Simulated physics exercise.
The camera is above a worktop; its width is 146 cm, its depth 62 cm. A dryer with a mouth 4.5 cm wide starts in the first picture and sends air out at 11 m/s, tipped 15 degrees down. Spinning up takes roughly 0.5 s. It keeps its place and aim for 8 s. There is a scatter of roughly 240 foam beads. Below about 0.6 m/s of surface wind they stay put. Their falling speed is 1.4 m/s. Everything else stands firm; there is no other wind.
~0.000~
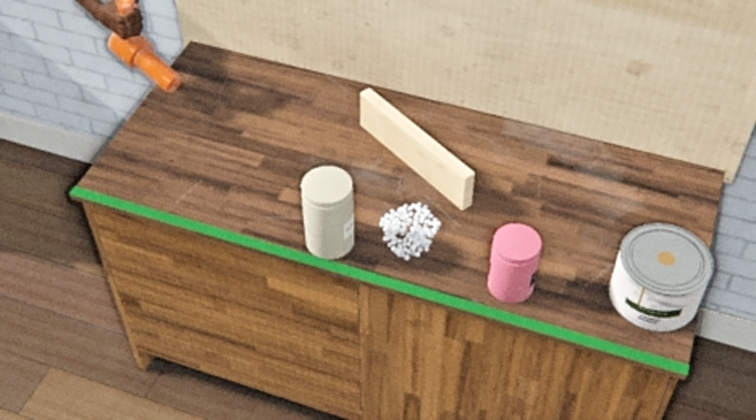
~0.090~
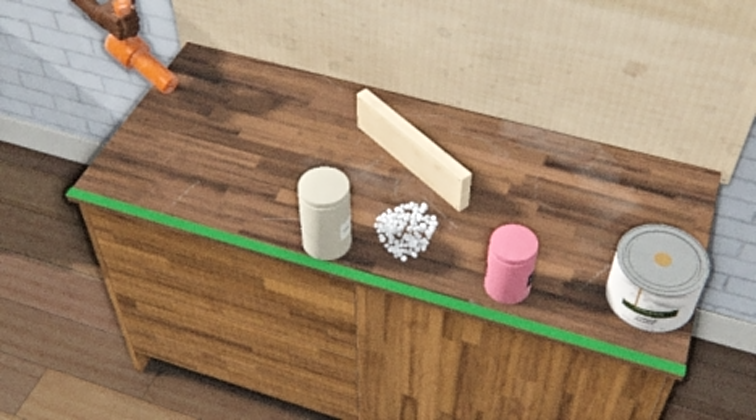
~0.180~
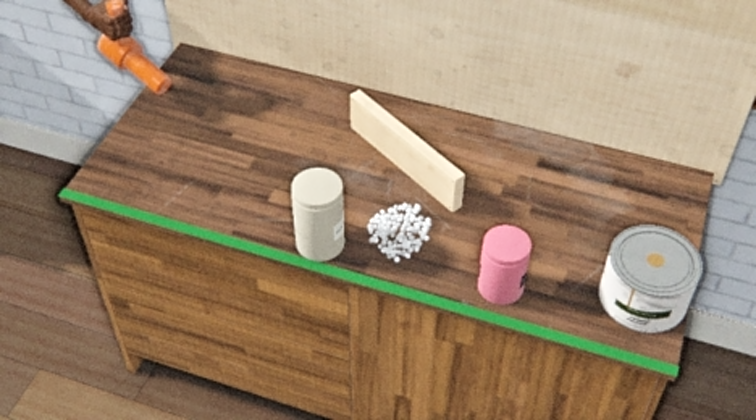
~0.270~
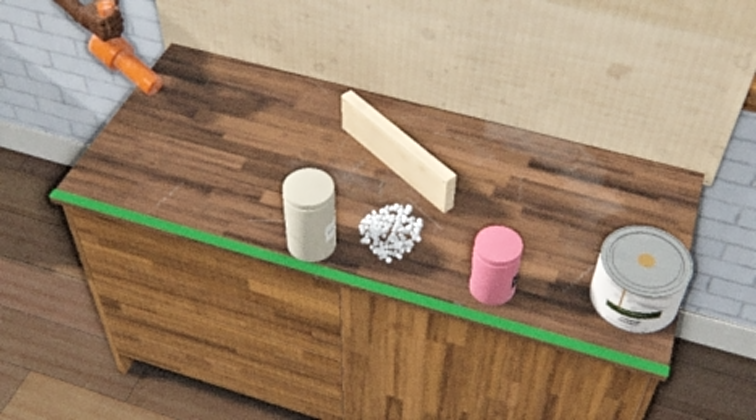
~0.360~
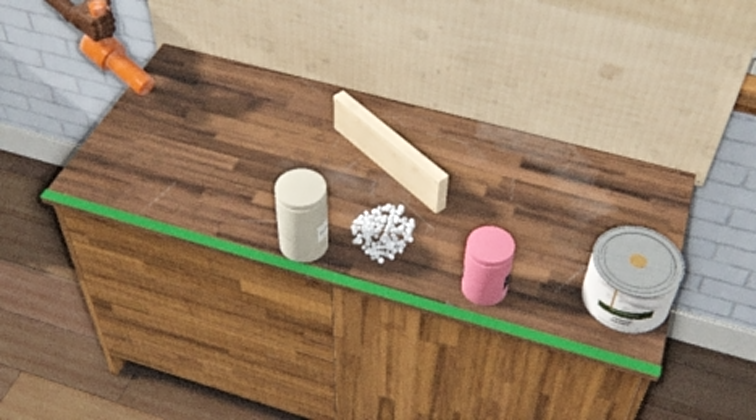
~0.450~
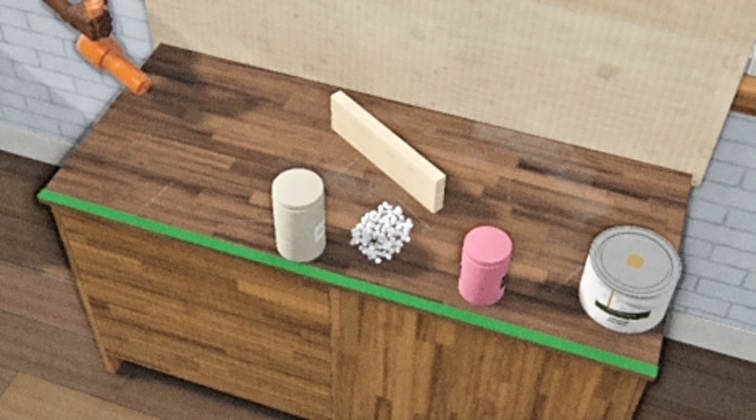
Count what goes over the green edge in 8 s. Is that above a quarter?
As for a quarter going over the green edge: Yes.
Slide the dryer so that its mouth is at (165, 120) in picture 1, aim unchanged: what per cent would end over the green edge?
It would be near 40 %.
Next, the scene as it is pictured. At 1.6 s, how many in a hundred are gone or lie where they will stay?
About 80 %.
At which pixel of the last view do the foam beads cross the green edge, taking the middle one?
Around (410, 305).
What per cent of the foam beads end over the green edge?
About 90 %.
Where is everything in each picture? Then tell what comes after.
In the first picture, the middle of the foam beads is near (413, 229), none has stirred yet and the mouth of the dryer is at (174, 85).
In the second picture, the middle of the foam beads is near (410, 229), none has stirred yet and the green edge is centred on (351, 279).
In the third picture, the middle of the foam beads is near (403, 230), none has stirred yet, the top of a jar is at (317, 186) and the top of a board is at (405, 133).
In the fourth picture, the middle of the foam beads is near (395, 231) and none has stirred yet.
In the fifth picture, the middle of the foam beads is near (387, 231) and none has stirred yet.
In the sixth picture, the middle of the foam beads is near (384, 231) and about 1 % have left their places.
After 1.6 s, 81 % are over the green edge; the middle of those still in play is near (661, 219); 80 % have settled or left.
After 2.6 s, 85 % are over the green edge; 94 % have settled or left.
After 4.4 s, 85 % are over the green edge; 95 % have settled or left.
After 8.0 s, at the end, 85 % are over the green edge.
